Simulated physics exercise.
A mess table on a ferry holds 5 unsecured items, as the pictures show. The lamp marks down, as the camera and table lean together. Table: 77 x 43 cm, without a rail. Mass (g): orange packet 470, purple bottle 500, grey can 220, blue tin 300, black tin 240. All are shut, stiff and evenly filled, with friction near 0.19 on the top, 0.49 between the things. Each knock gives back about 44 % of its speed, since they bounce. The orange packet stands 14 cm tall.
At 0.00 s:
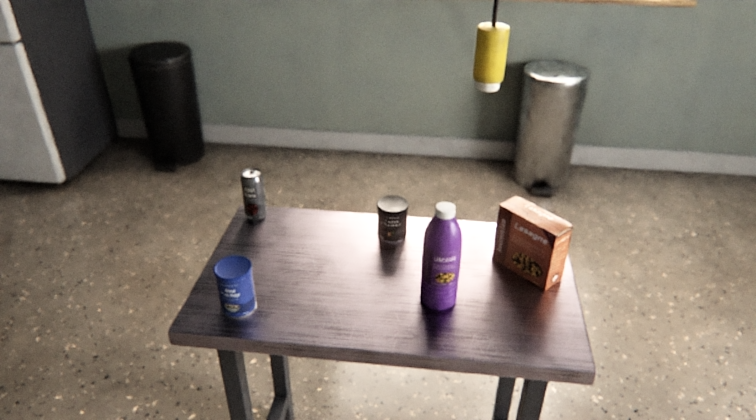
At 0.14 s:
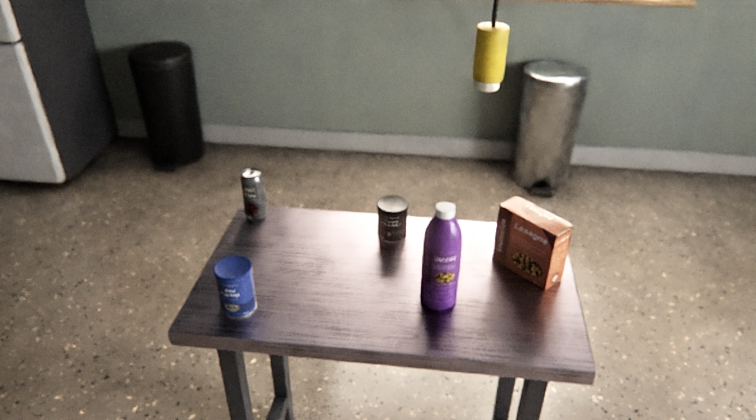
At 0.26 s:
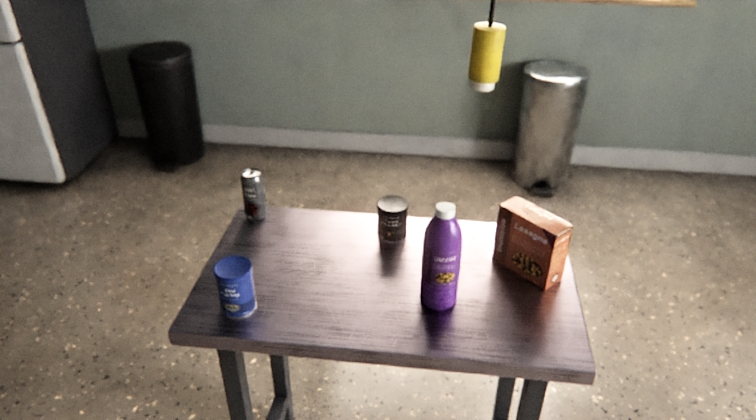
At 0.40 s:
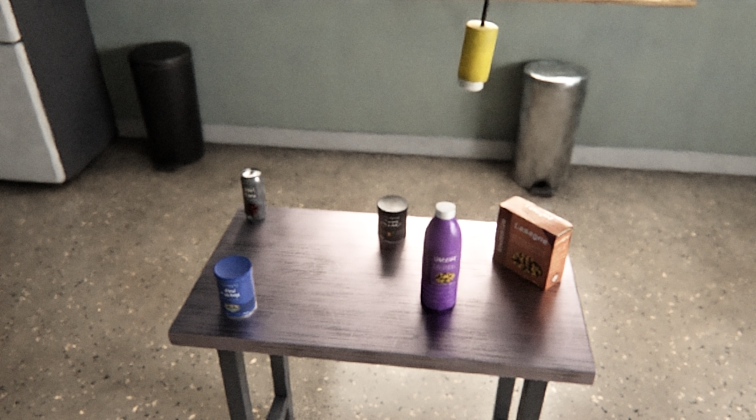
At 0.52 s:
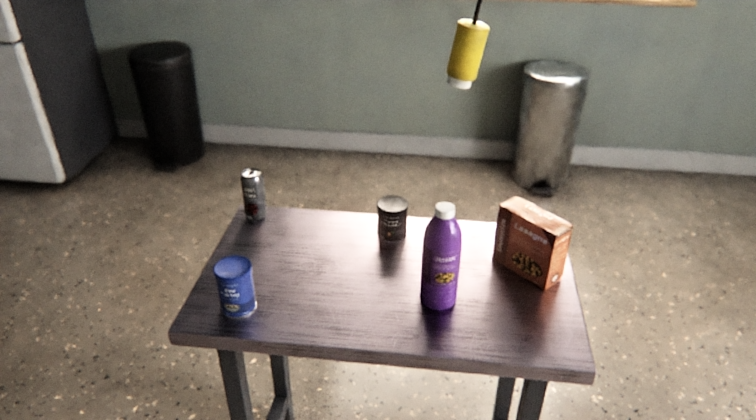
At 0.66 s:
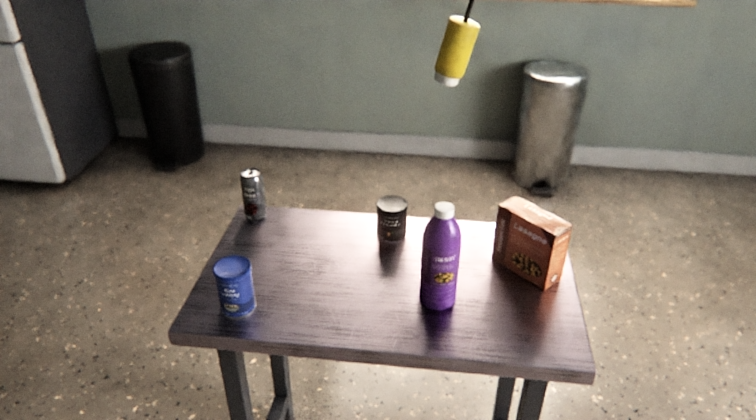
On a ferry, a blue tin, grey can, black tin, purple bottle and orange packet stayed put on a table while the yellow lamp hanging above first hung straight, then gradually swung left.
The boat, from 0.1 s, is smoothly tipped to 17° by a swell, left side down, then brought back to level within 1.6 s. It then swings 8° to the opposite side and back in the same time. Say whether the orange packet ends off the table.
The table keeps it.
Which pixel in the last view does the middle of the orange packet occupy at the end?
Around (388, 232).
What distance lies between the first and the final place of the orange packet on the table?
About 30 cm.
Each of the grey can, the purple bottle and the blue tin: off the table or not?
Well, the grey can does come off, the purple bottle does not come off, and the blue tin does come off.
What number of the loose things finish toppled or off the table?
2.
After 1.06 s, floor tilted 15°, left side down; grey can now off the table; orange packet slid 9 cm near (489, 239); purple bottle slid 8 cm.
After 1.36 s, floor tilted 7°, left side down; blue tin now off the table; orange packet slid 22 cm near (423, 235); purple bottle slid 22 cm.
After 1.56 s, floor tilted 1°, left side down; orange packet slid 29 cm near (392, 232); purple bottle slid 28 cm; black tin slid 28 cm.
After 1.76 s, boat level; orange packet slid 30 cm near (387, 232); purple bottle slid 29 cm; black tin slid 29 cm.
At rest (3.8 s), off the table, grey can and blue tin; not toppled but over 5 cm from the start, orange packet, purple bottle and black tin. In the last view, orange packet near (388, 232).
